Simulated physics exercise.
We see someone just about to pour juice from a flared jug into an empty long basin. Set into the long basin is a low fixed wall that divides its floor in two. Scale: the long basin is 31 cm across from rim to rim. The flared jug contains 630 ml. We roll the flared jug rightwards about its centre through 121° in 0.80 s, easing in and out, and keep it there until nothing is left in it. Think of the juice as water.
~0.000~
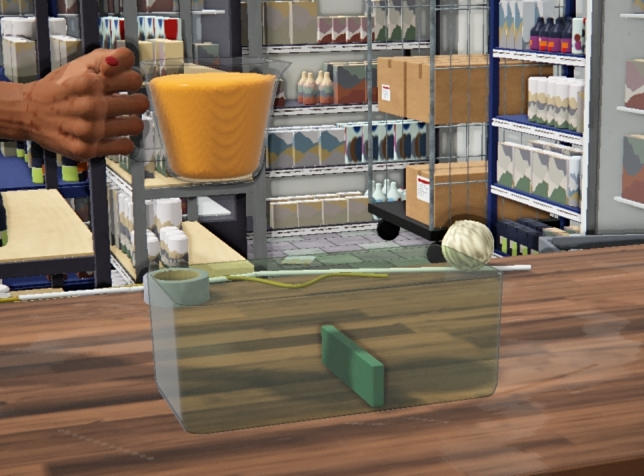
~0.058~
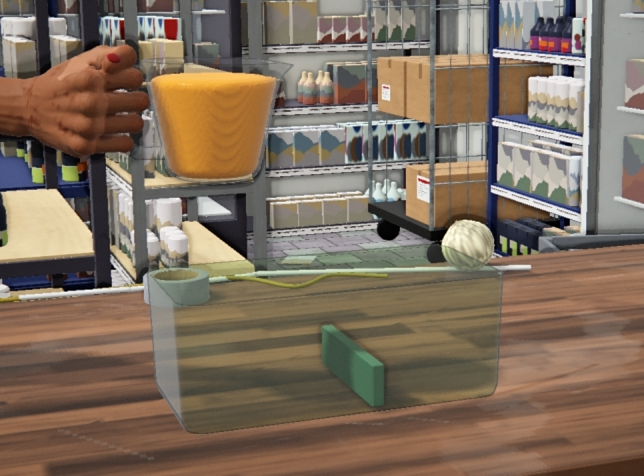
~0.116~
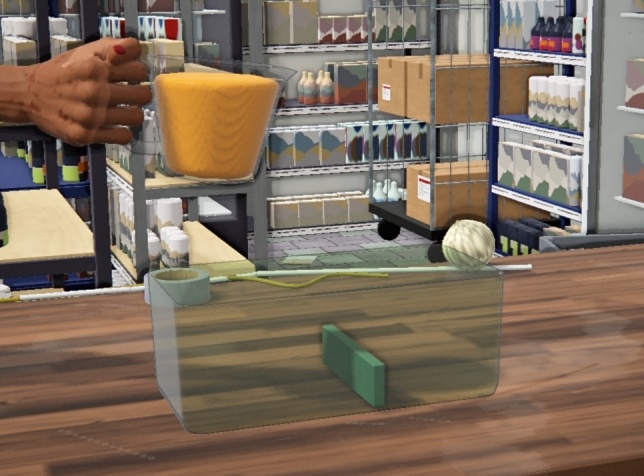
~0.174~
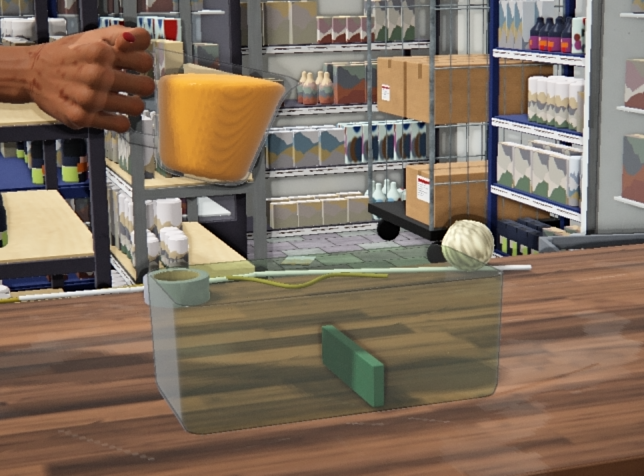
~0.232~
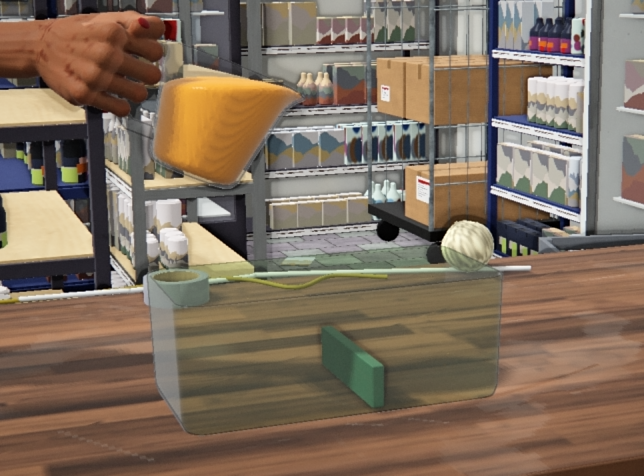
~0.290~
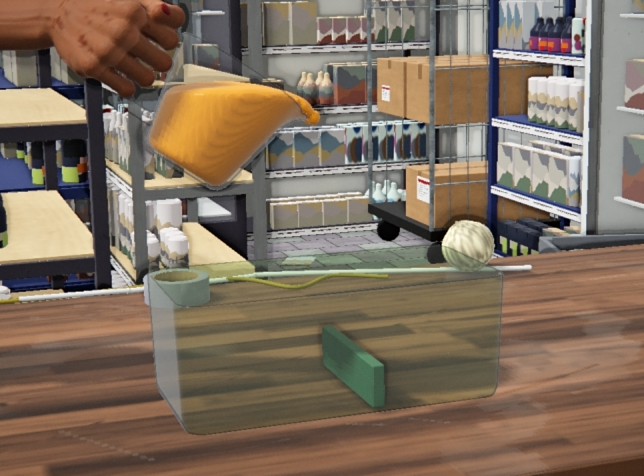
A hand held a clear jug of orange juice above a long, see-through basin on a wooden counter, then tilted it rightwards, slowly at first, until a little juice slipped over the lip.
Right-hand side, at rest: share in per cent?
42 per cent.
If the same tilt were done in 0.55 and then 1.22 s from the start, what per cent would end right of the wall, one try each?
In order, 35 and 60 per cent.
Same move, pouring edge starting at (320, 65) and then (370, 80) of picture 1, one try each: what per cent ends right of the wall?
Respectively about 65 and 75 percent.
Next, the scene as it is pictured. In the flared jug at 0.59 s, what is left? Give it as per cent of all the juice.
Near 28 in a hundred.
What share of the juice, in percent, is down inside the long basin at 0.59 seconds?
Close to 42 in a hundred.
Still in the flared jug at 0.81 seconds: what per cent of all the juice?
0 in a hundred, give or take.
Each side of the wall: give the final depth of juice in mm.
Some 14 mm on the left and some 16 mm on the right.
By 0.59 s the tilt is 102° and 28 per cent is still to pour, 8 is left of the wall and 33 right of it.
By 0.81 s the tilt is 121° and 0 per cent is still to pour, 55 is left of the wall and 41 right of it.
By 1.05 s the tilt is 121° and 0 per cent is still to pour, 55 is left of the wall and 42 right of it.
By 1.30 s the tilt is 121° and 0 per cent is still to pour, 55 is left of the wall and 42 right of it.
At rest 55 per cent lies left of the wall, 42 right of it and 2 outside.
